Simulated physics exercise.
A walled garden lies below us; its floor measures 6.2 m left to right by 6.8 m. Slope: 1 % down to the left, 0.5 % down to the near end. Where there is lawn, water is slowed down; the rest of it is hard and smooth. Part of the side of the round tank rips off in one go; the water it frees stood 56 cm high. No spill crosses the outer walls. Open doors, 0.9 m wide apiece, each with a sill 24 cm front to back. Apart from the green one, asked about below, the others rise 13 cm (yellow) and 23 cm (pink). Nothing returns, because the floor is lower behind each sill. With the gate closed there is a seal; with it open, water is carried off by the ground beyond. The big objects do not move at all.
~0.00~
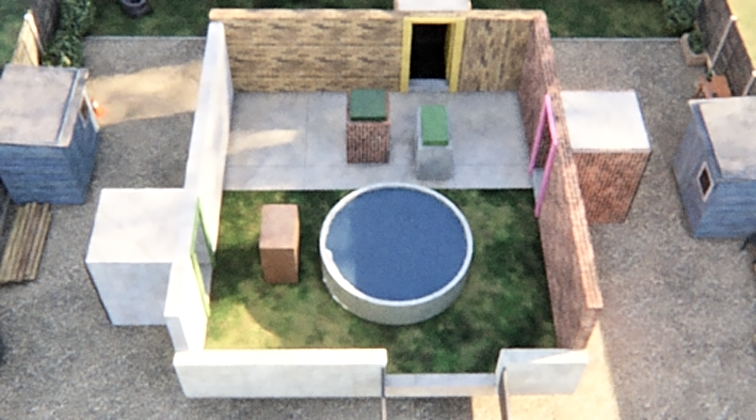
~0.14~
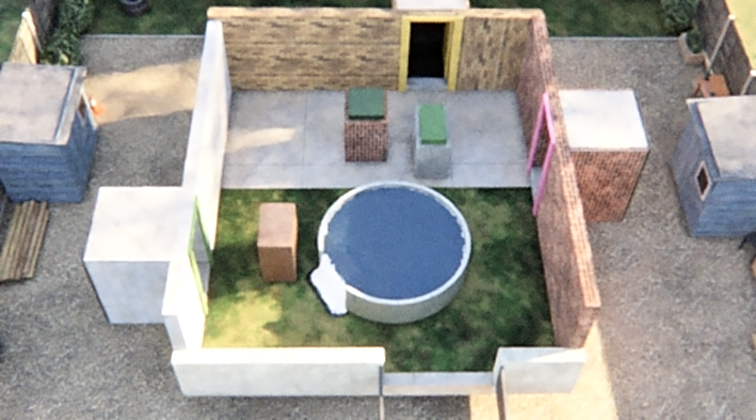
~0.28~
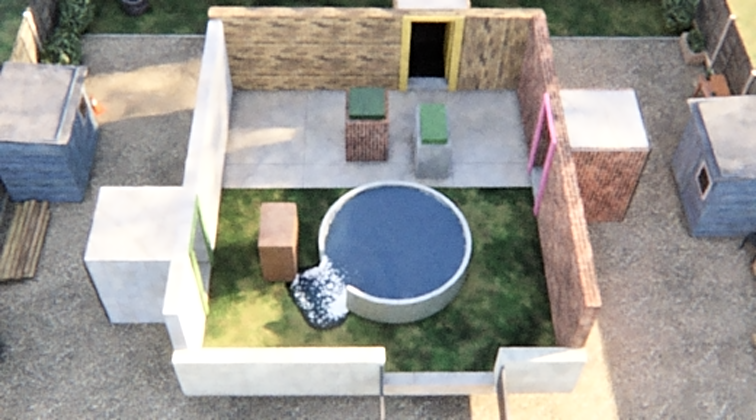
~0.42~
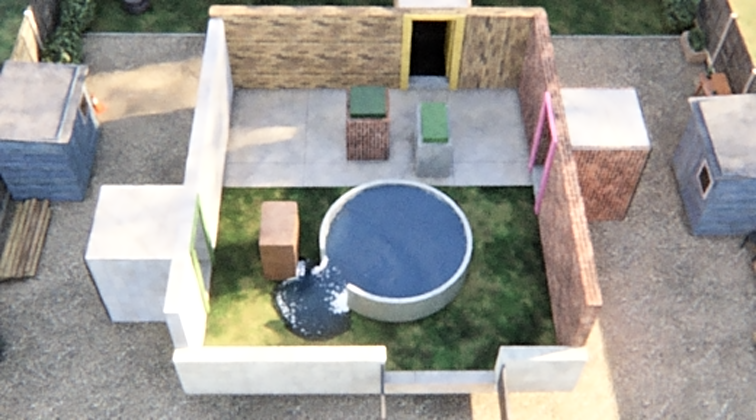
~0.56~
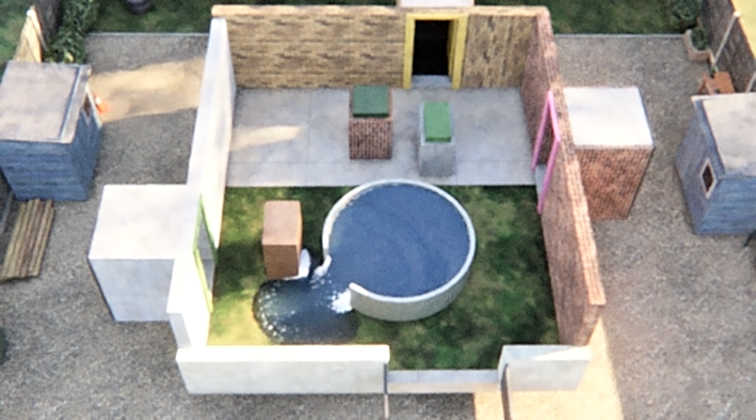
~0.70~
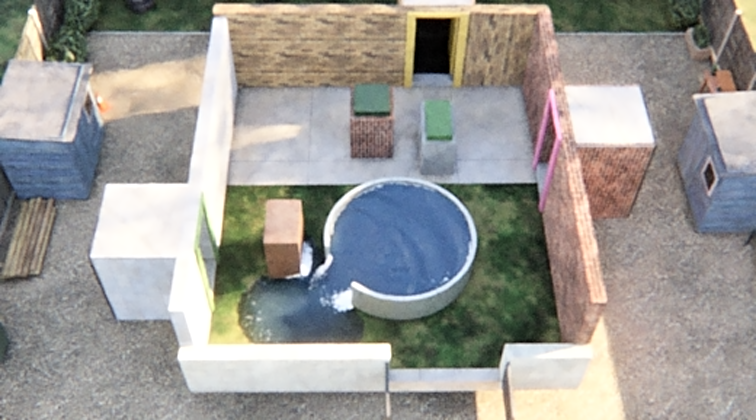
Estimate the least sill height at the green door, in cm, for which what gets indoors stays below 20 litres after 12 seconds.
Close to 20 cm is just enough.
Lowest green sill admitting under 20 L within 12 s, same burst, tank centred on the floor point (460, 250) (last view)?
Then close to 14.5 cm.
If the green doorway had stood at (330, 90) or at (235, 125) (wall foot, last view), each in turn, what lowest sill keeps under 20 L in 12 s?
Roughly 6.0 cm for the first and 8.0 cm for the second.
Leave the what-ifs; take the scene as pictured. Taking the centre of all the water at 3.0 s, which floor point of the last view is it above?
Roughly (345, 279).
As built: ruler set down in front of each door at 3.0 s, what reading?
Lab note, cm: Green 24; yellow 0; pink 0.
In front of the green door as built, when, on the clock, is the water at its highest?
Peak time: Around 2.8 s.
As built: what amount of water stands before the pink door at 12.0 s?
Depth: Near 0.5 cm.
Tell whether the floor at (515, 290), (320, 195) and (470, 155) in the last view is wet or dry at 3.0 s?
Untouched; soaked; untouched.
After 1.4 s water covers 15 % of the floor, deepest (35 cm) near (333, 289); 10 cm at the green door, 0 litres in over its 21 cm sill.
After 3.0 s water covers 30 % of the floor, deepest (30 cm) near (226, 370); 24 cm at the green door, 5 litres in over its 21 cm sill.
After 12.0 s water covers 90 % of the floor, deepest (14 cm) near (205, 370); 12 cm at the green door, 11 litres in over its 21 cm sill.
At the green door as built, the water arrived by 1.3 s and peaked near 24 cm at 2.8 s.
Run again over the same 12 s with other heights there, 58 litres in over 16.5 cm, 6 litres over 22.5 cm. The limit of 20 litres is kept from about 20 cm up.
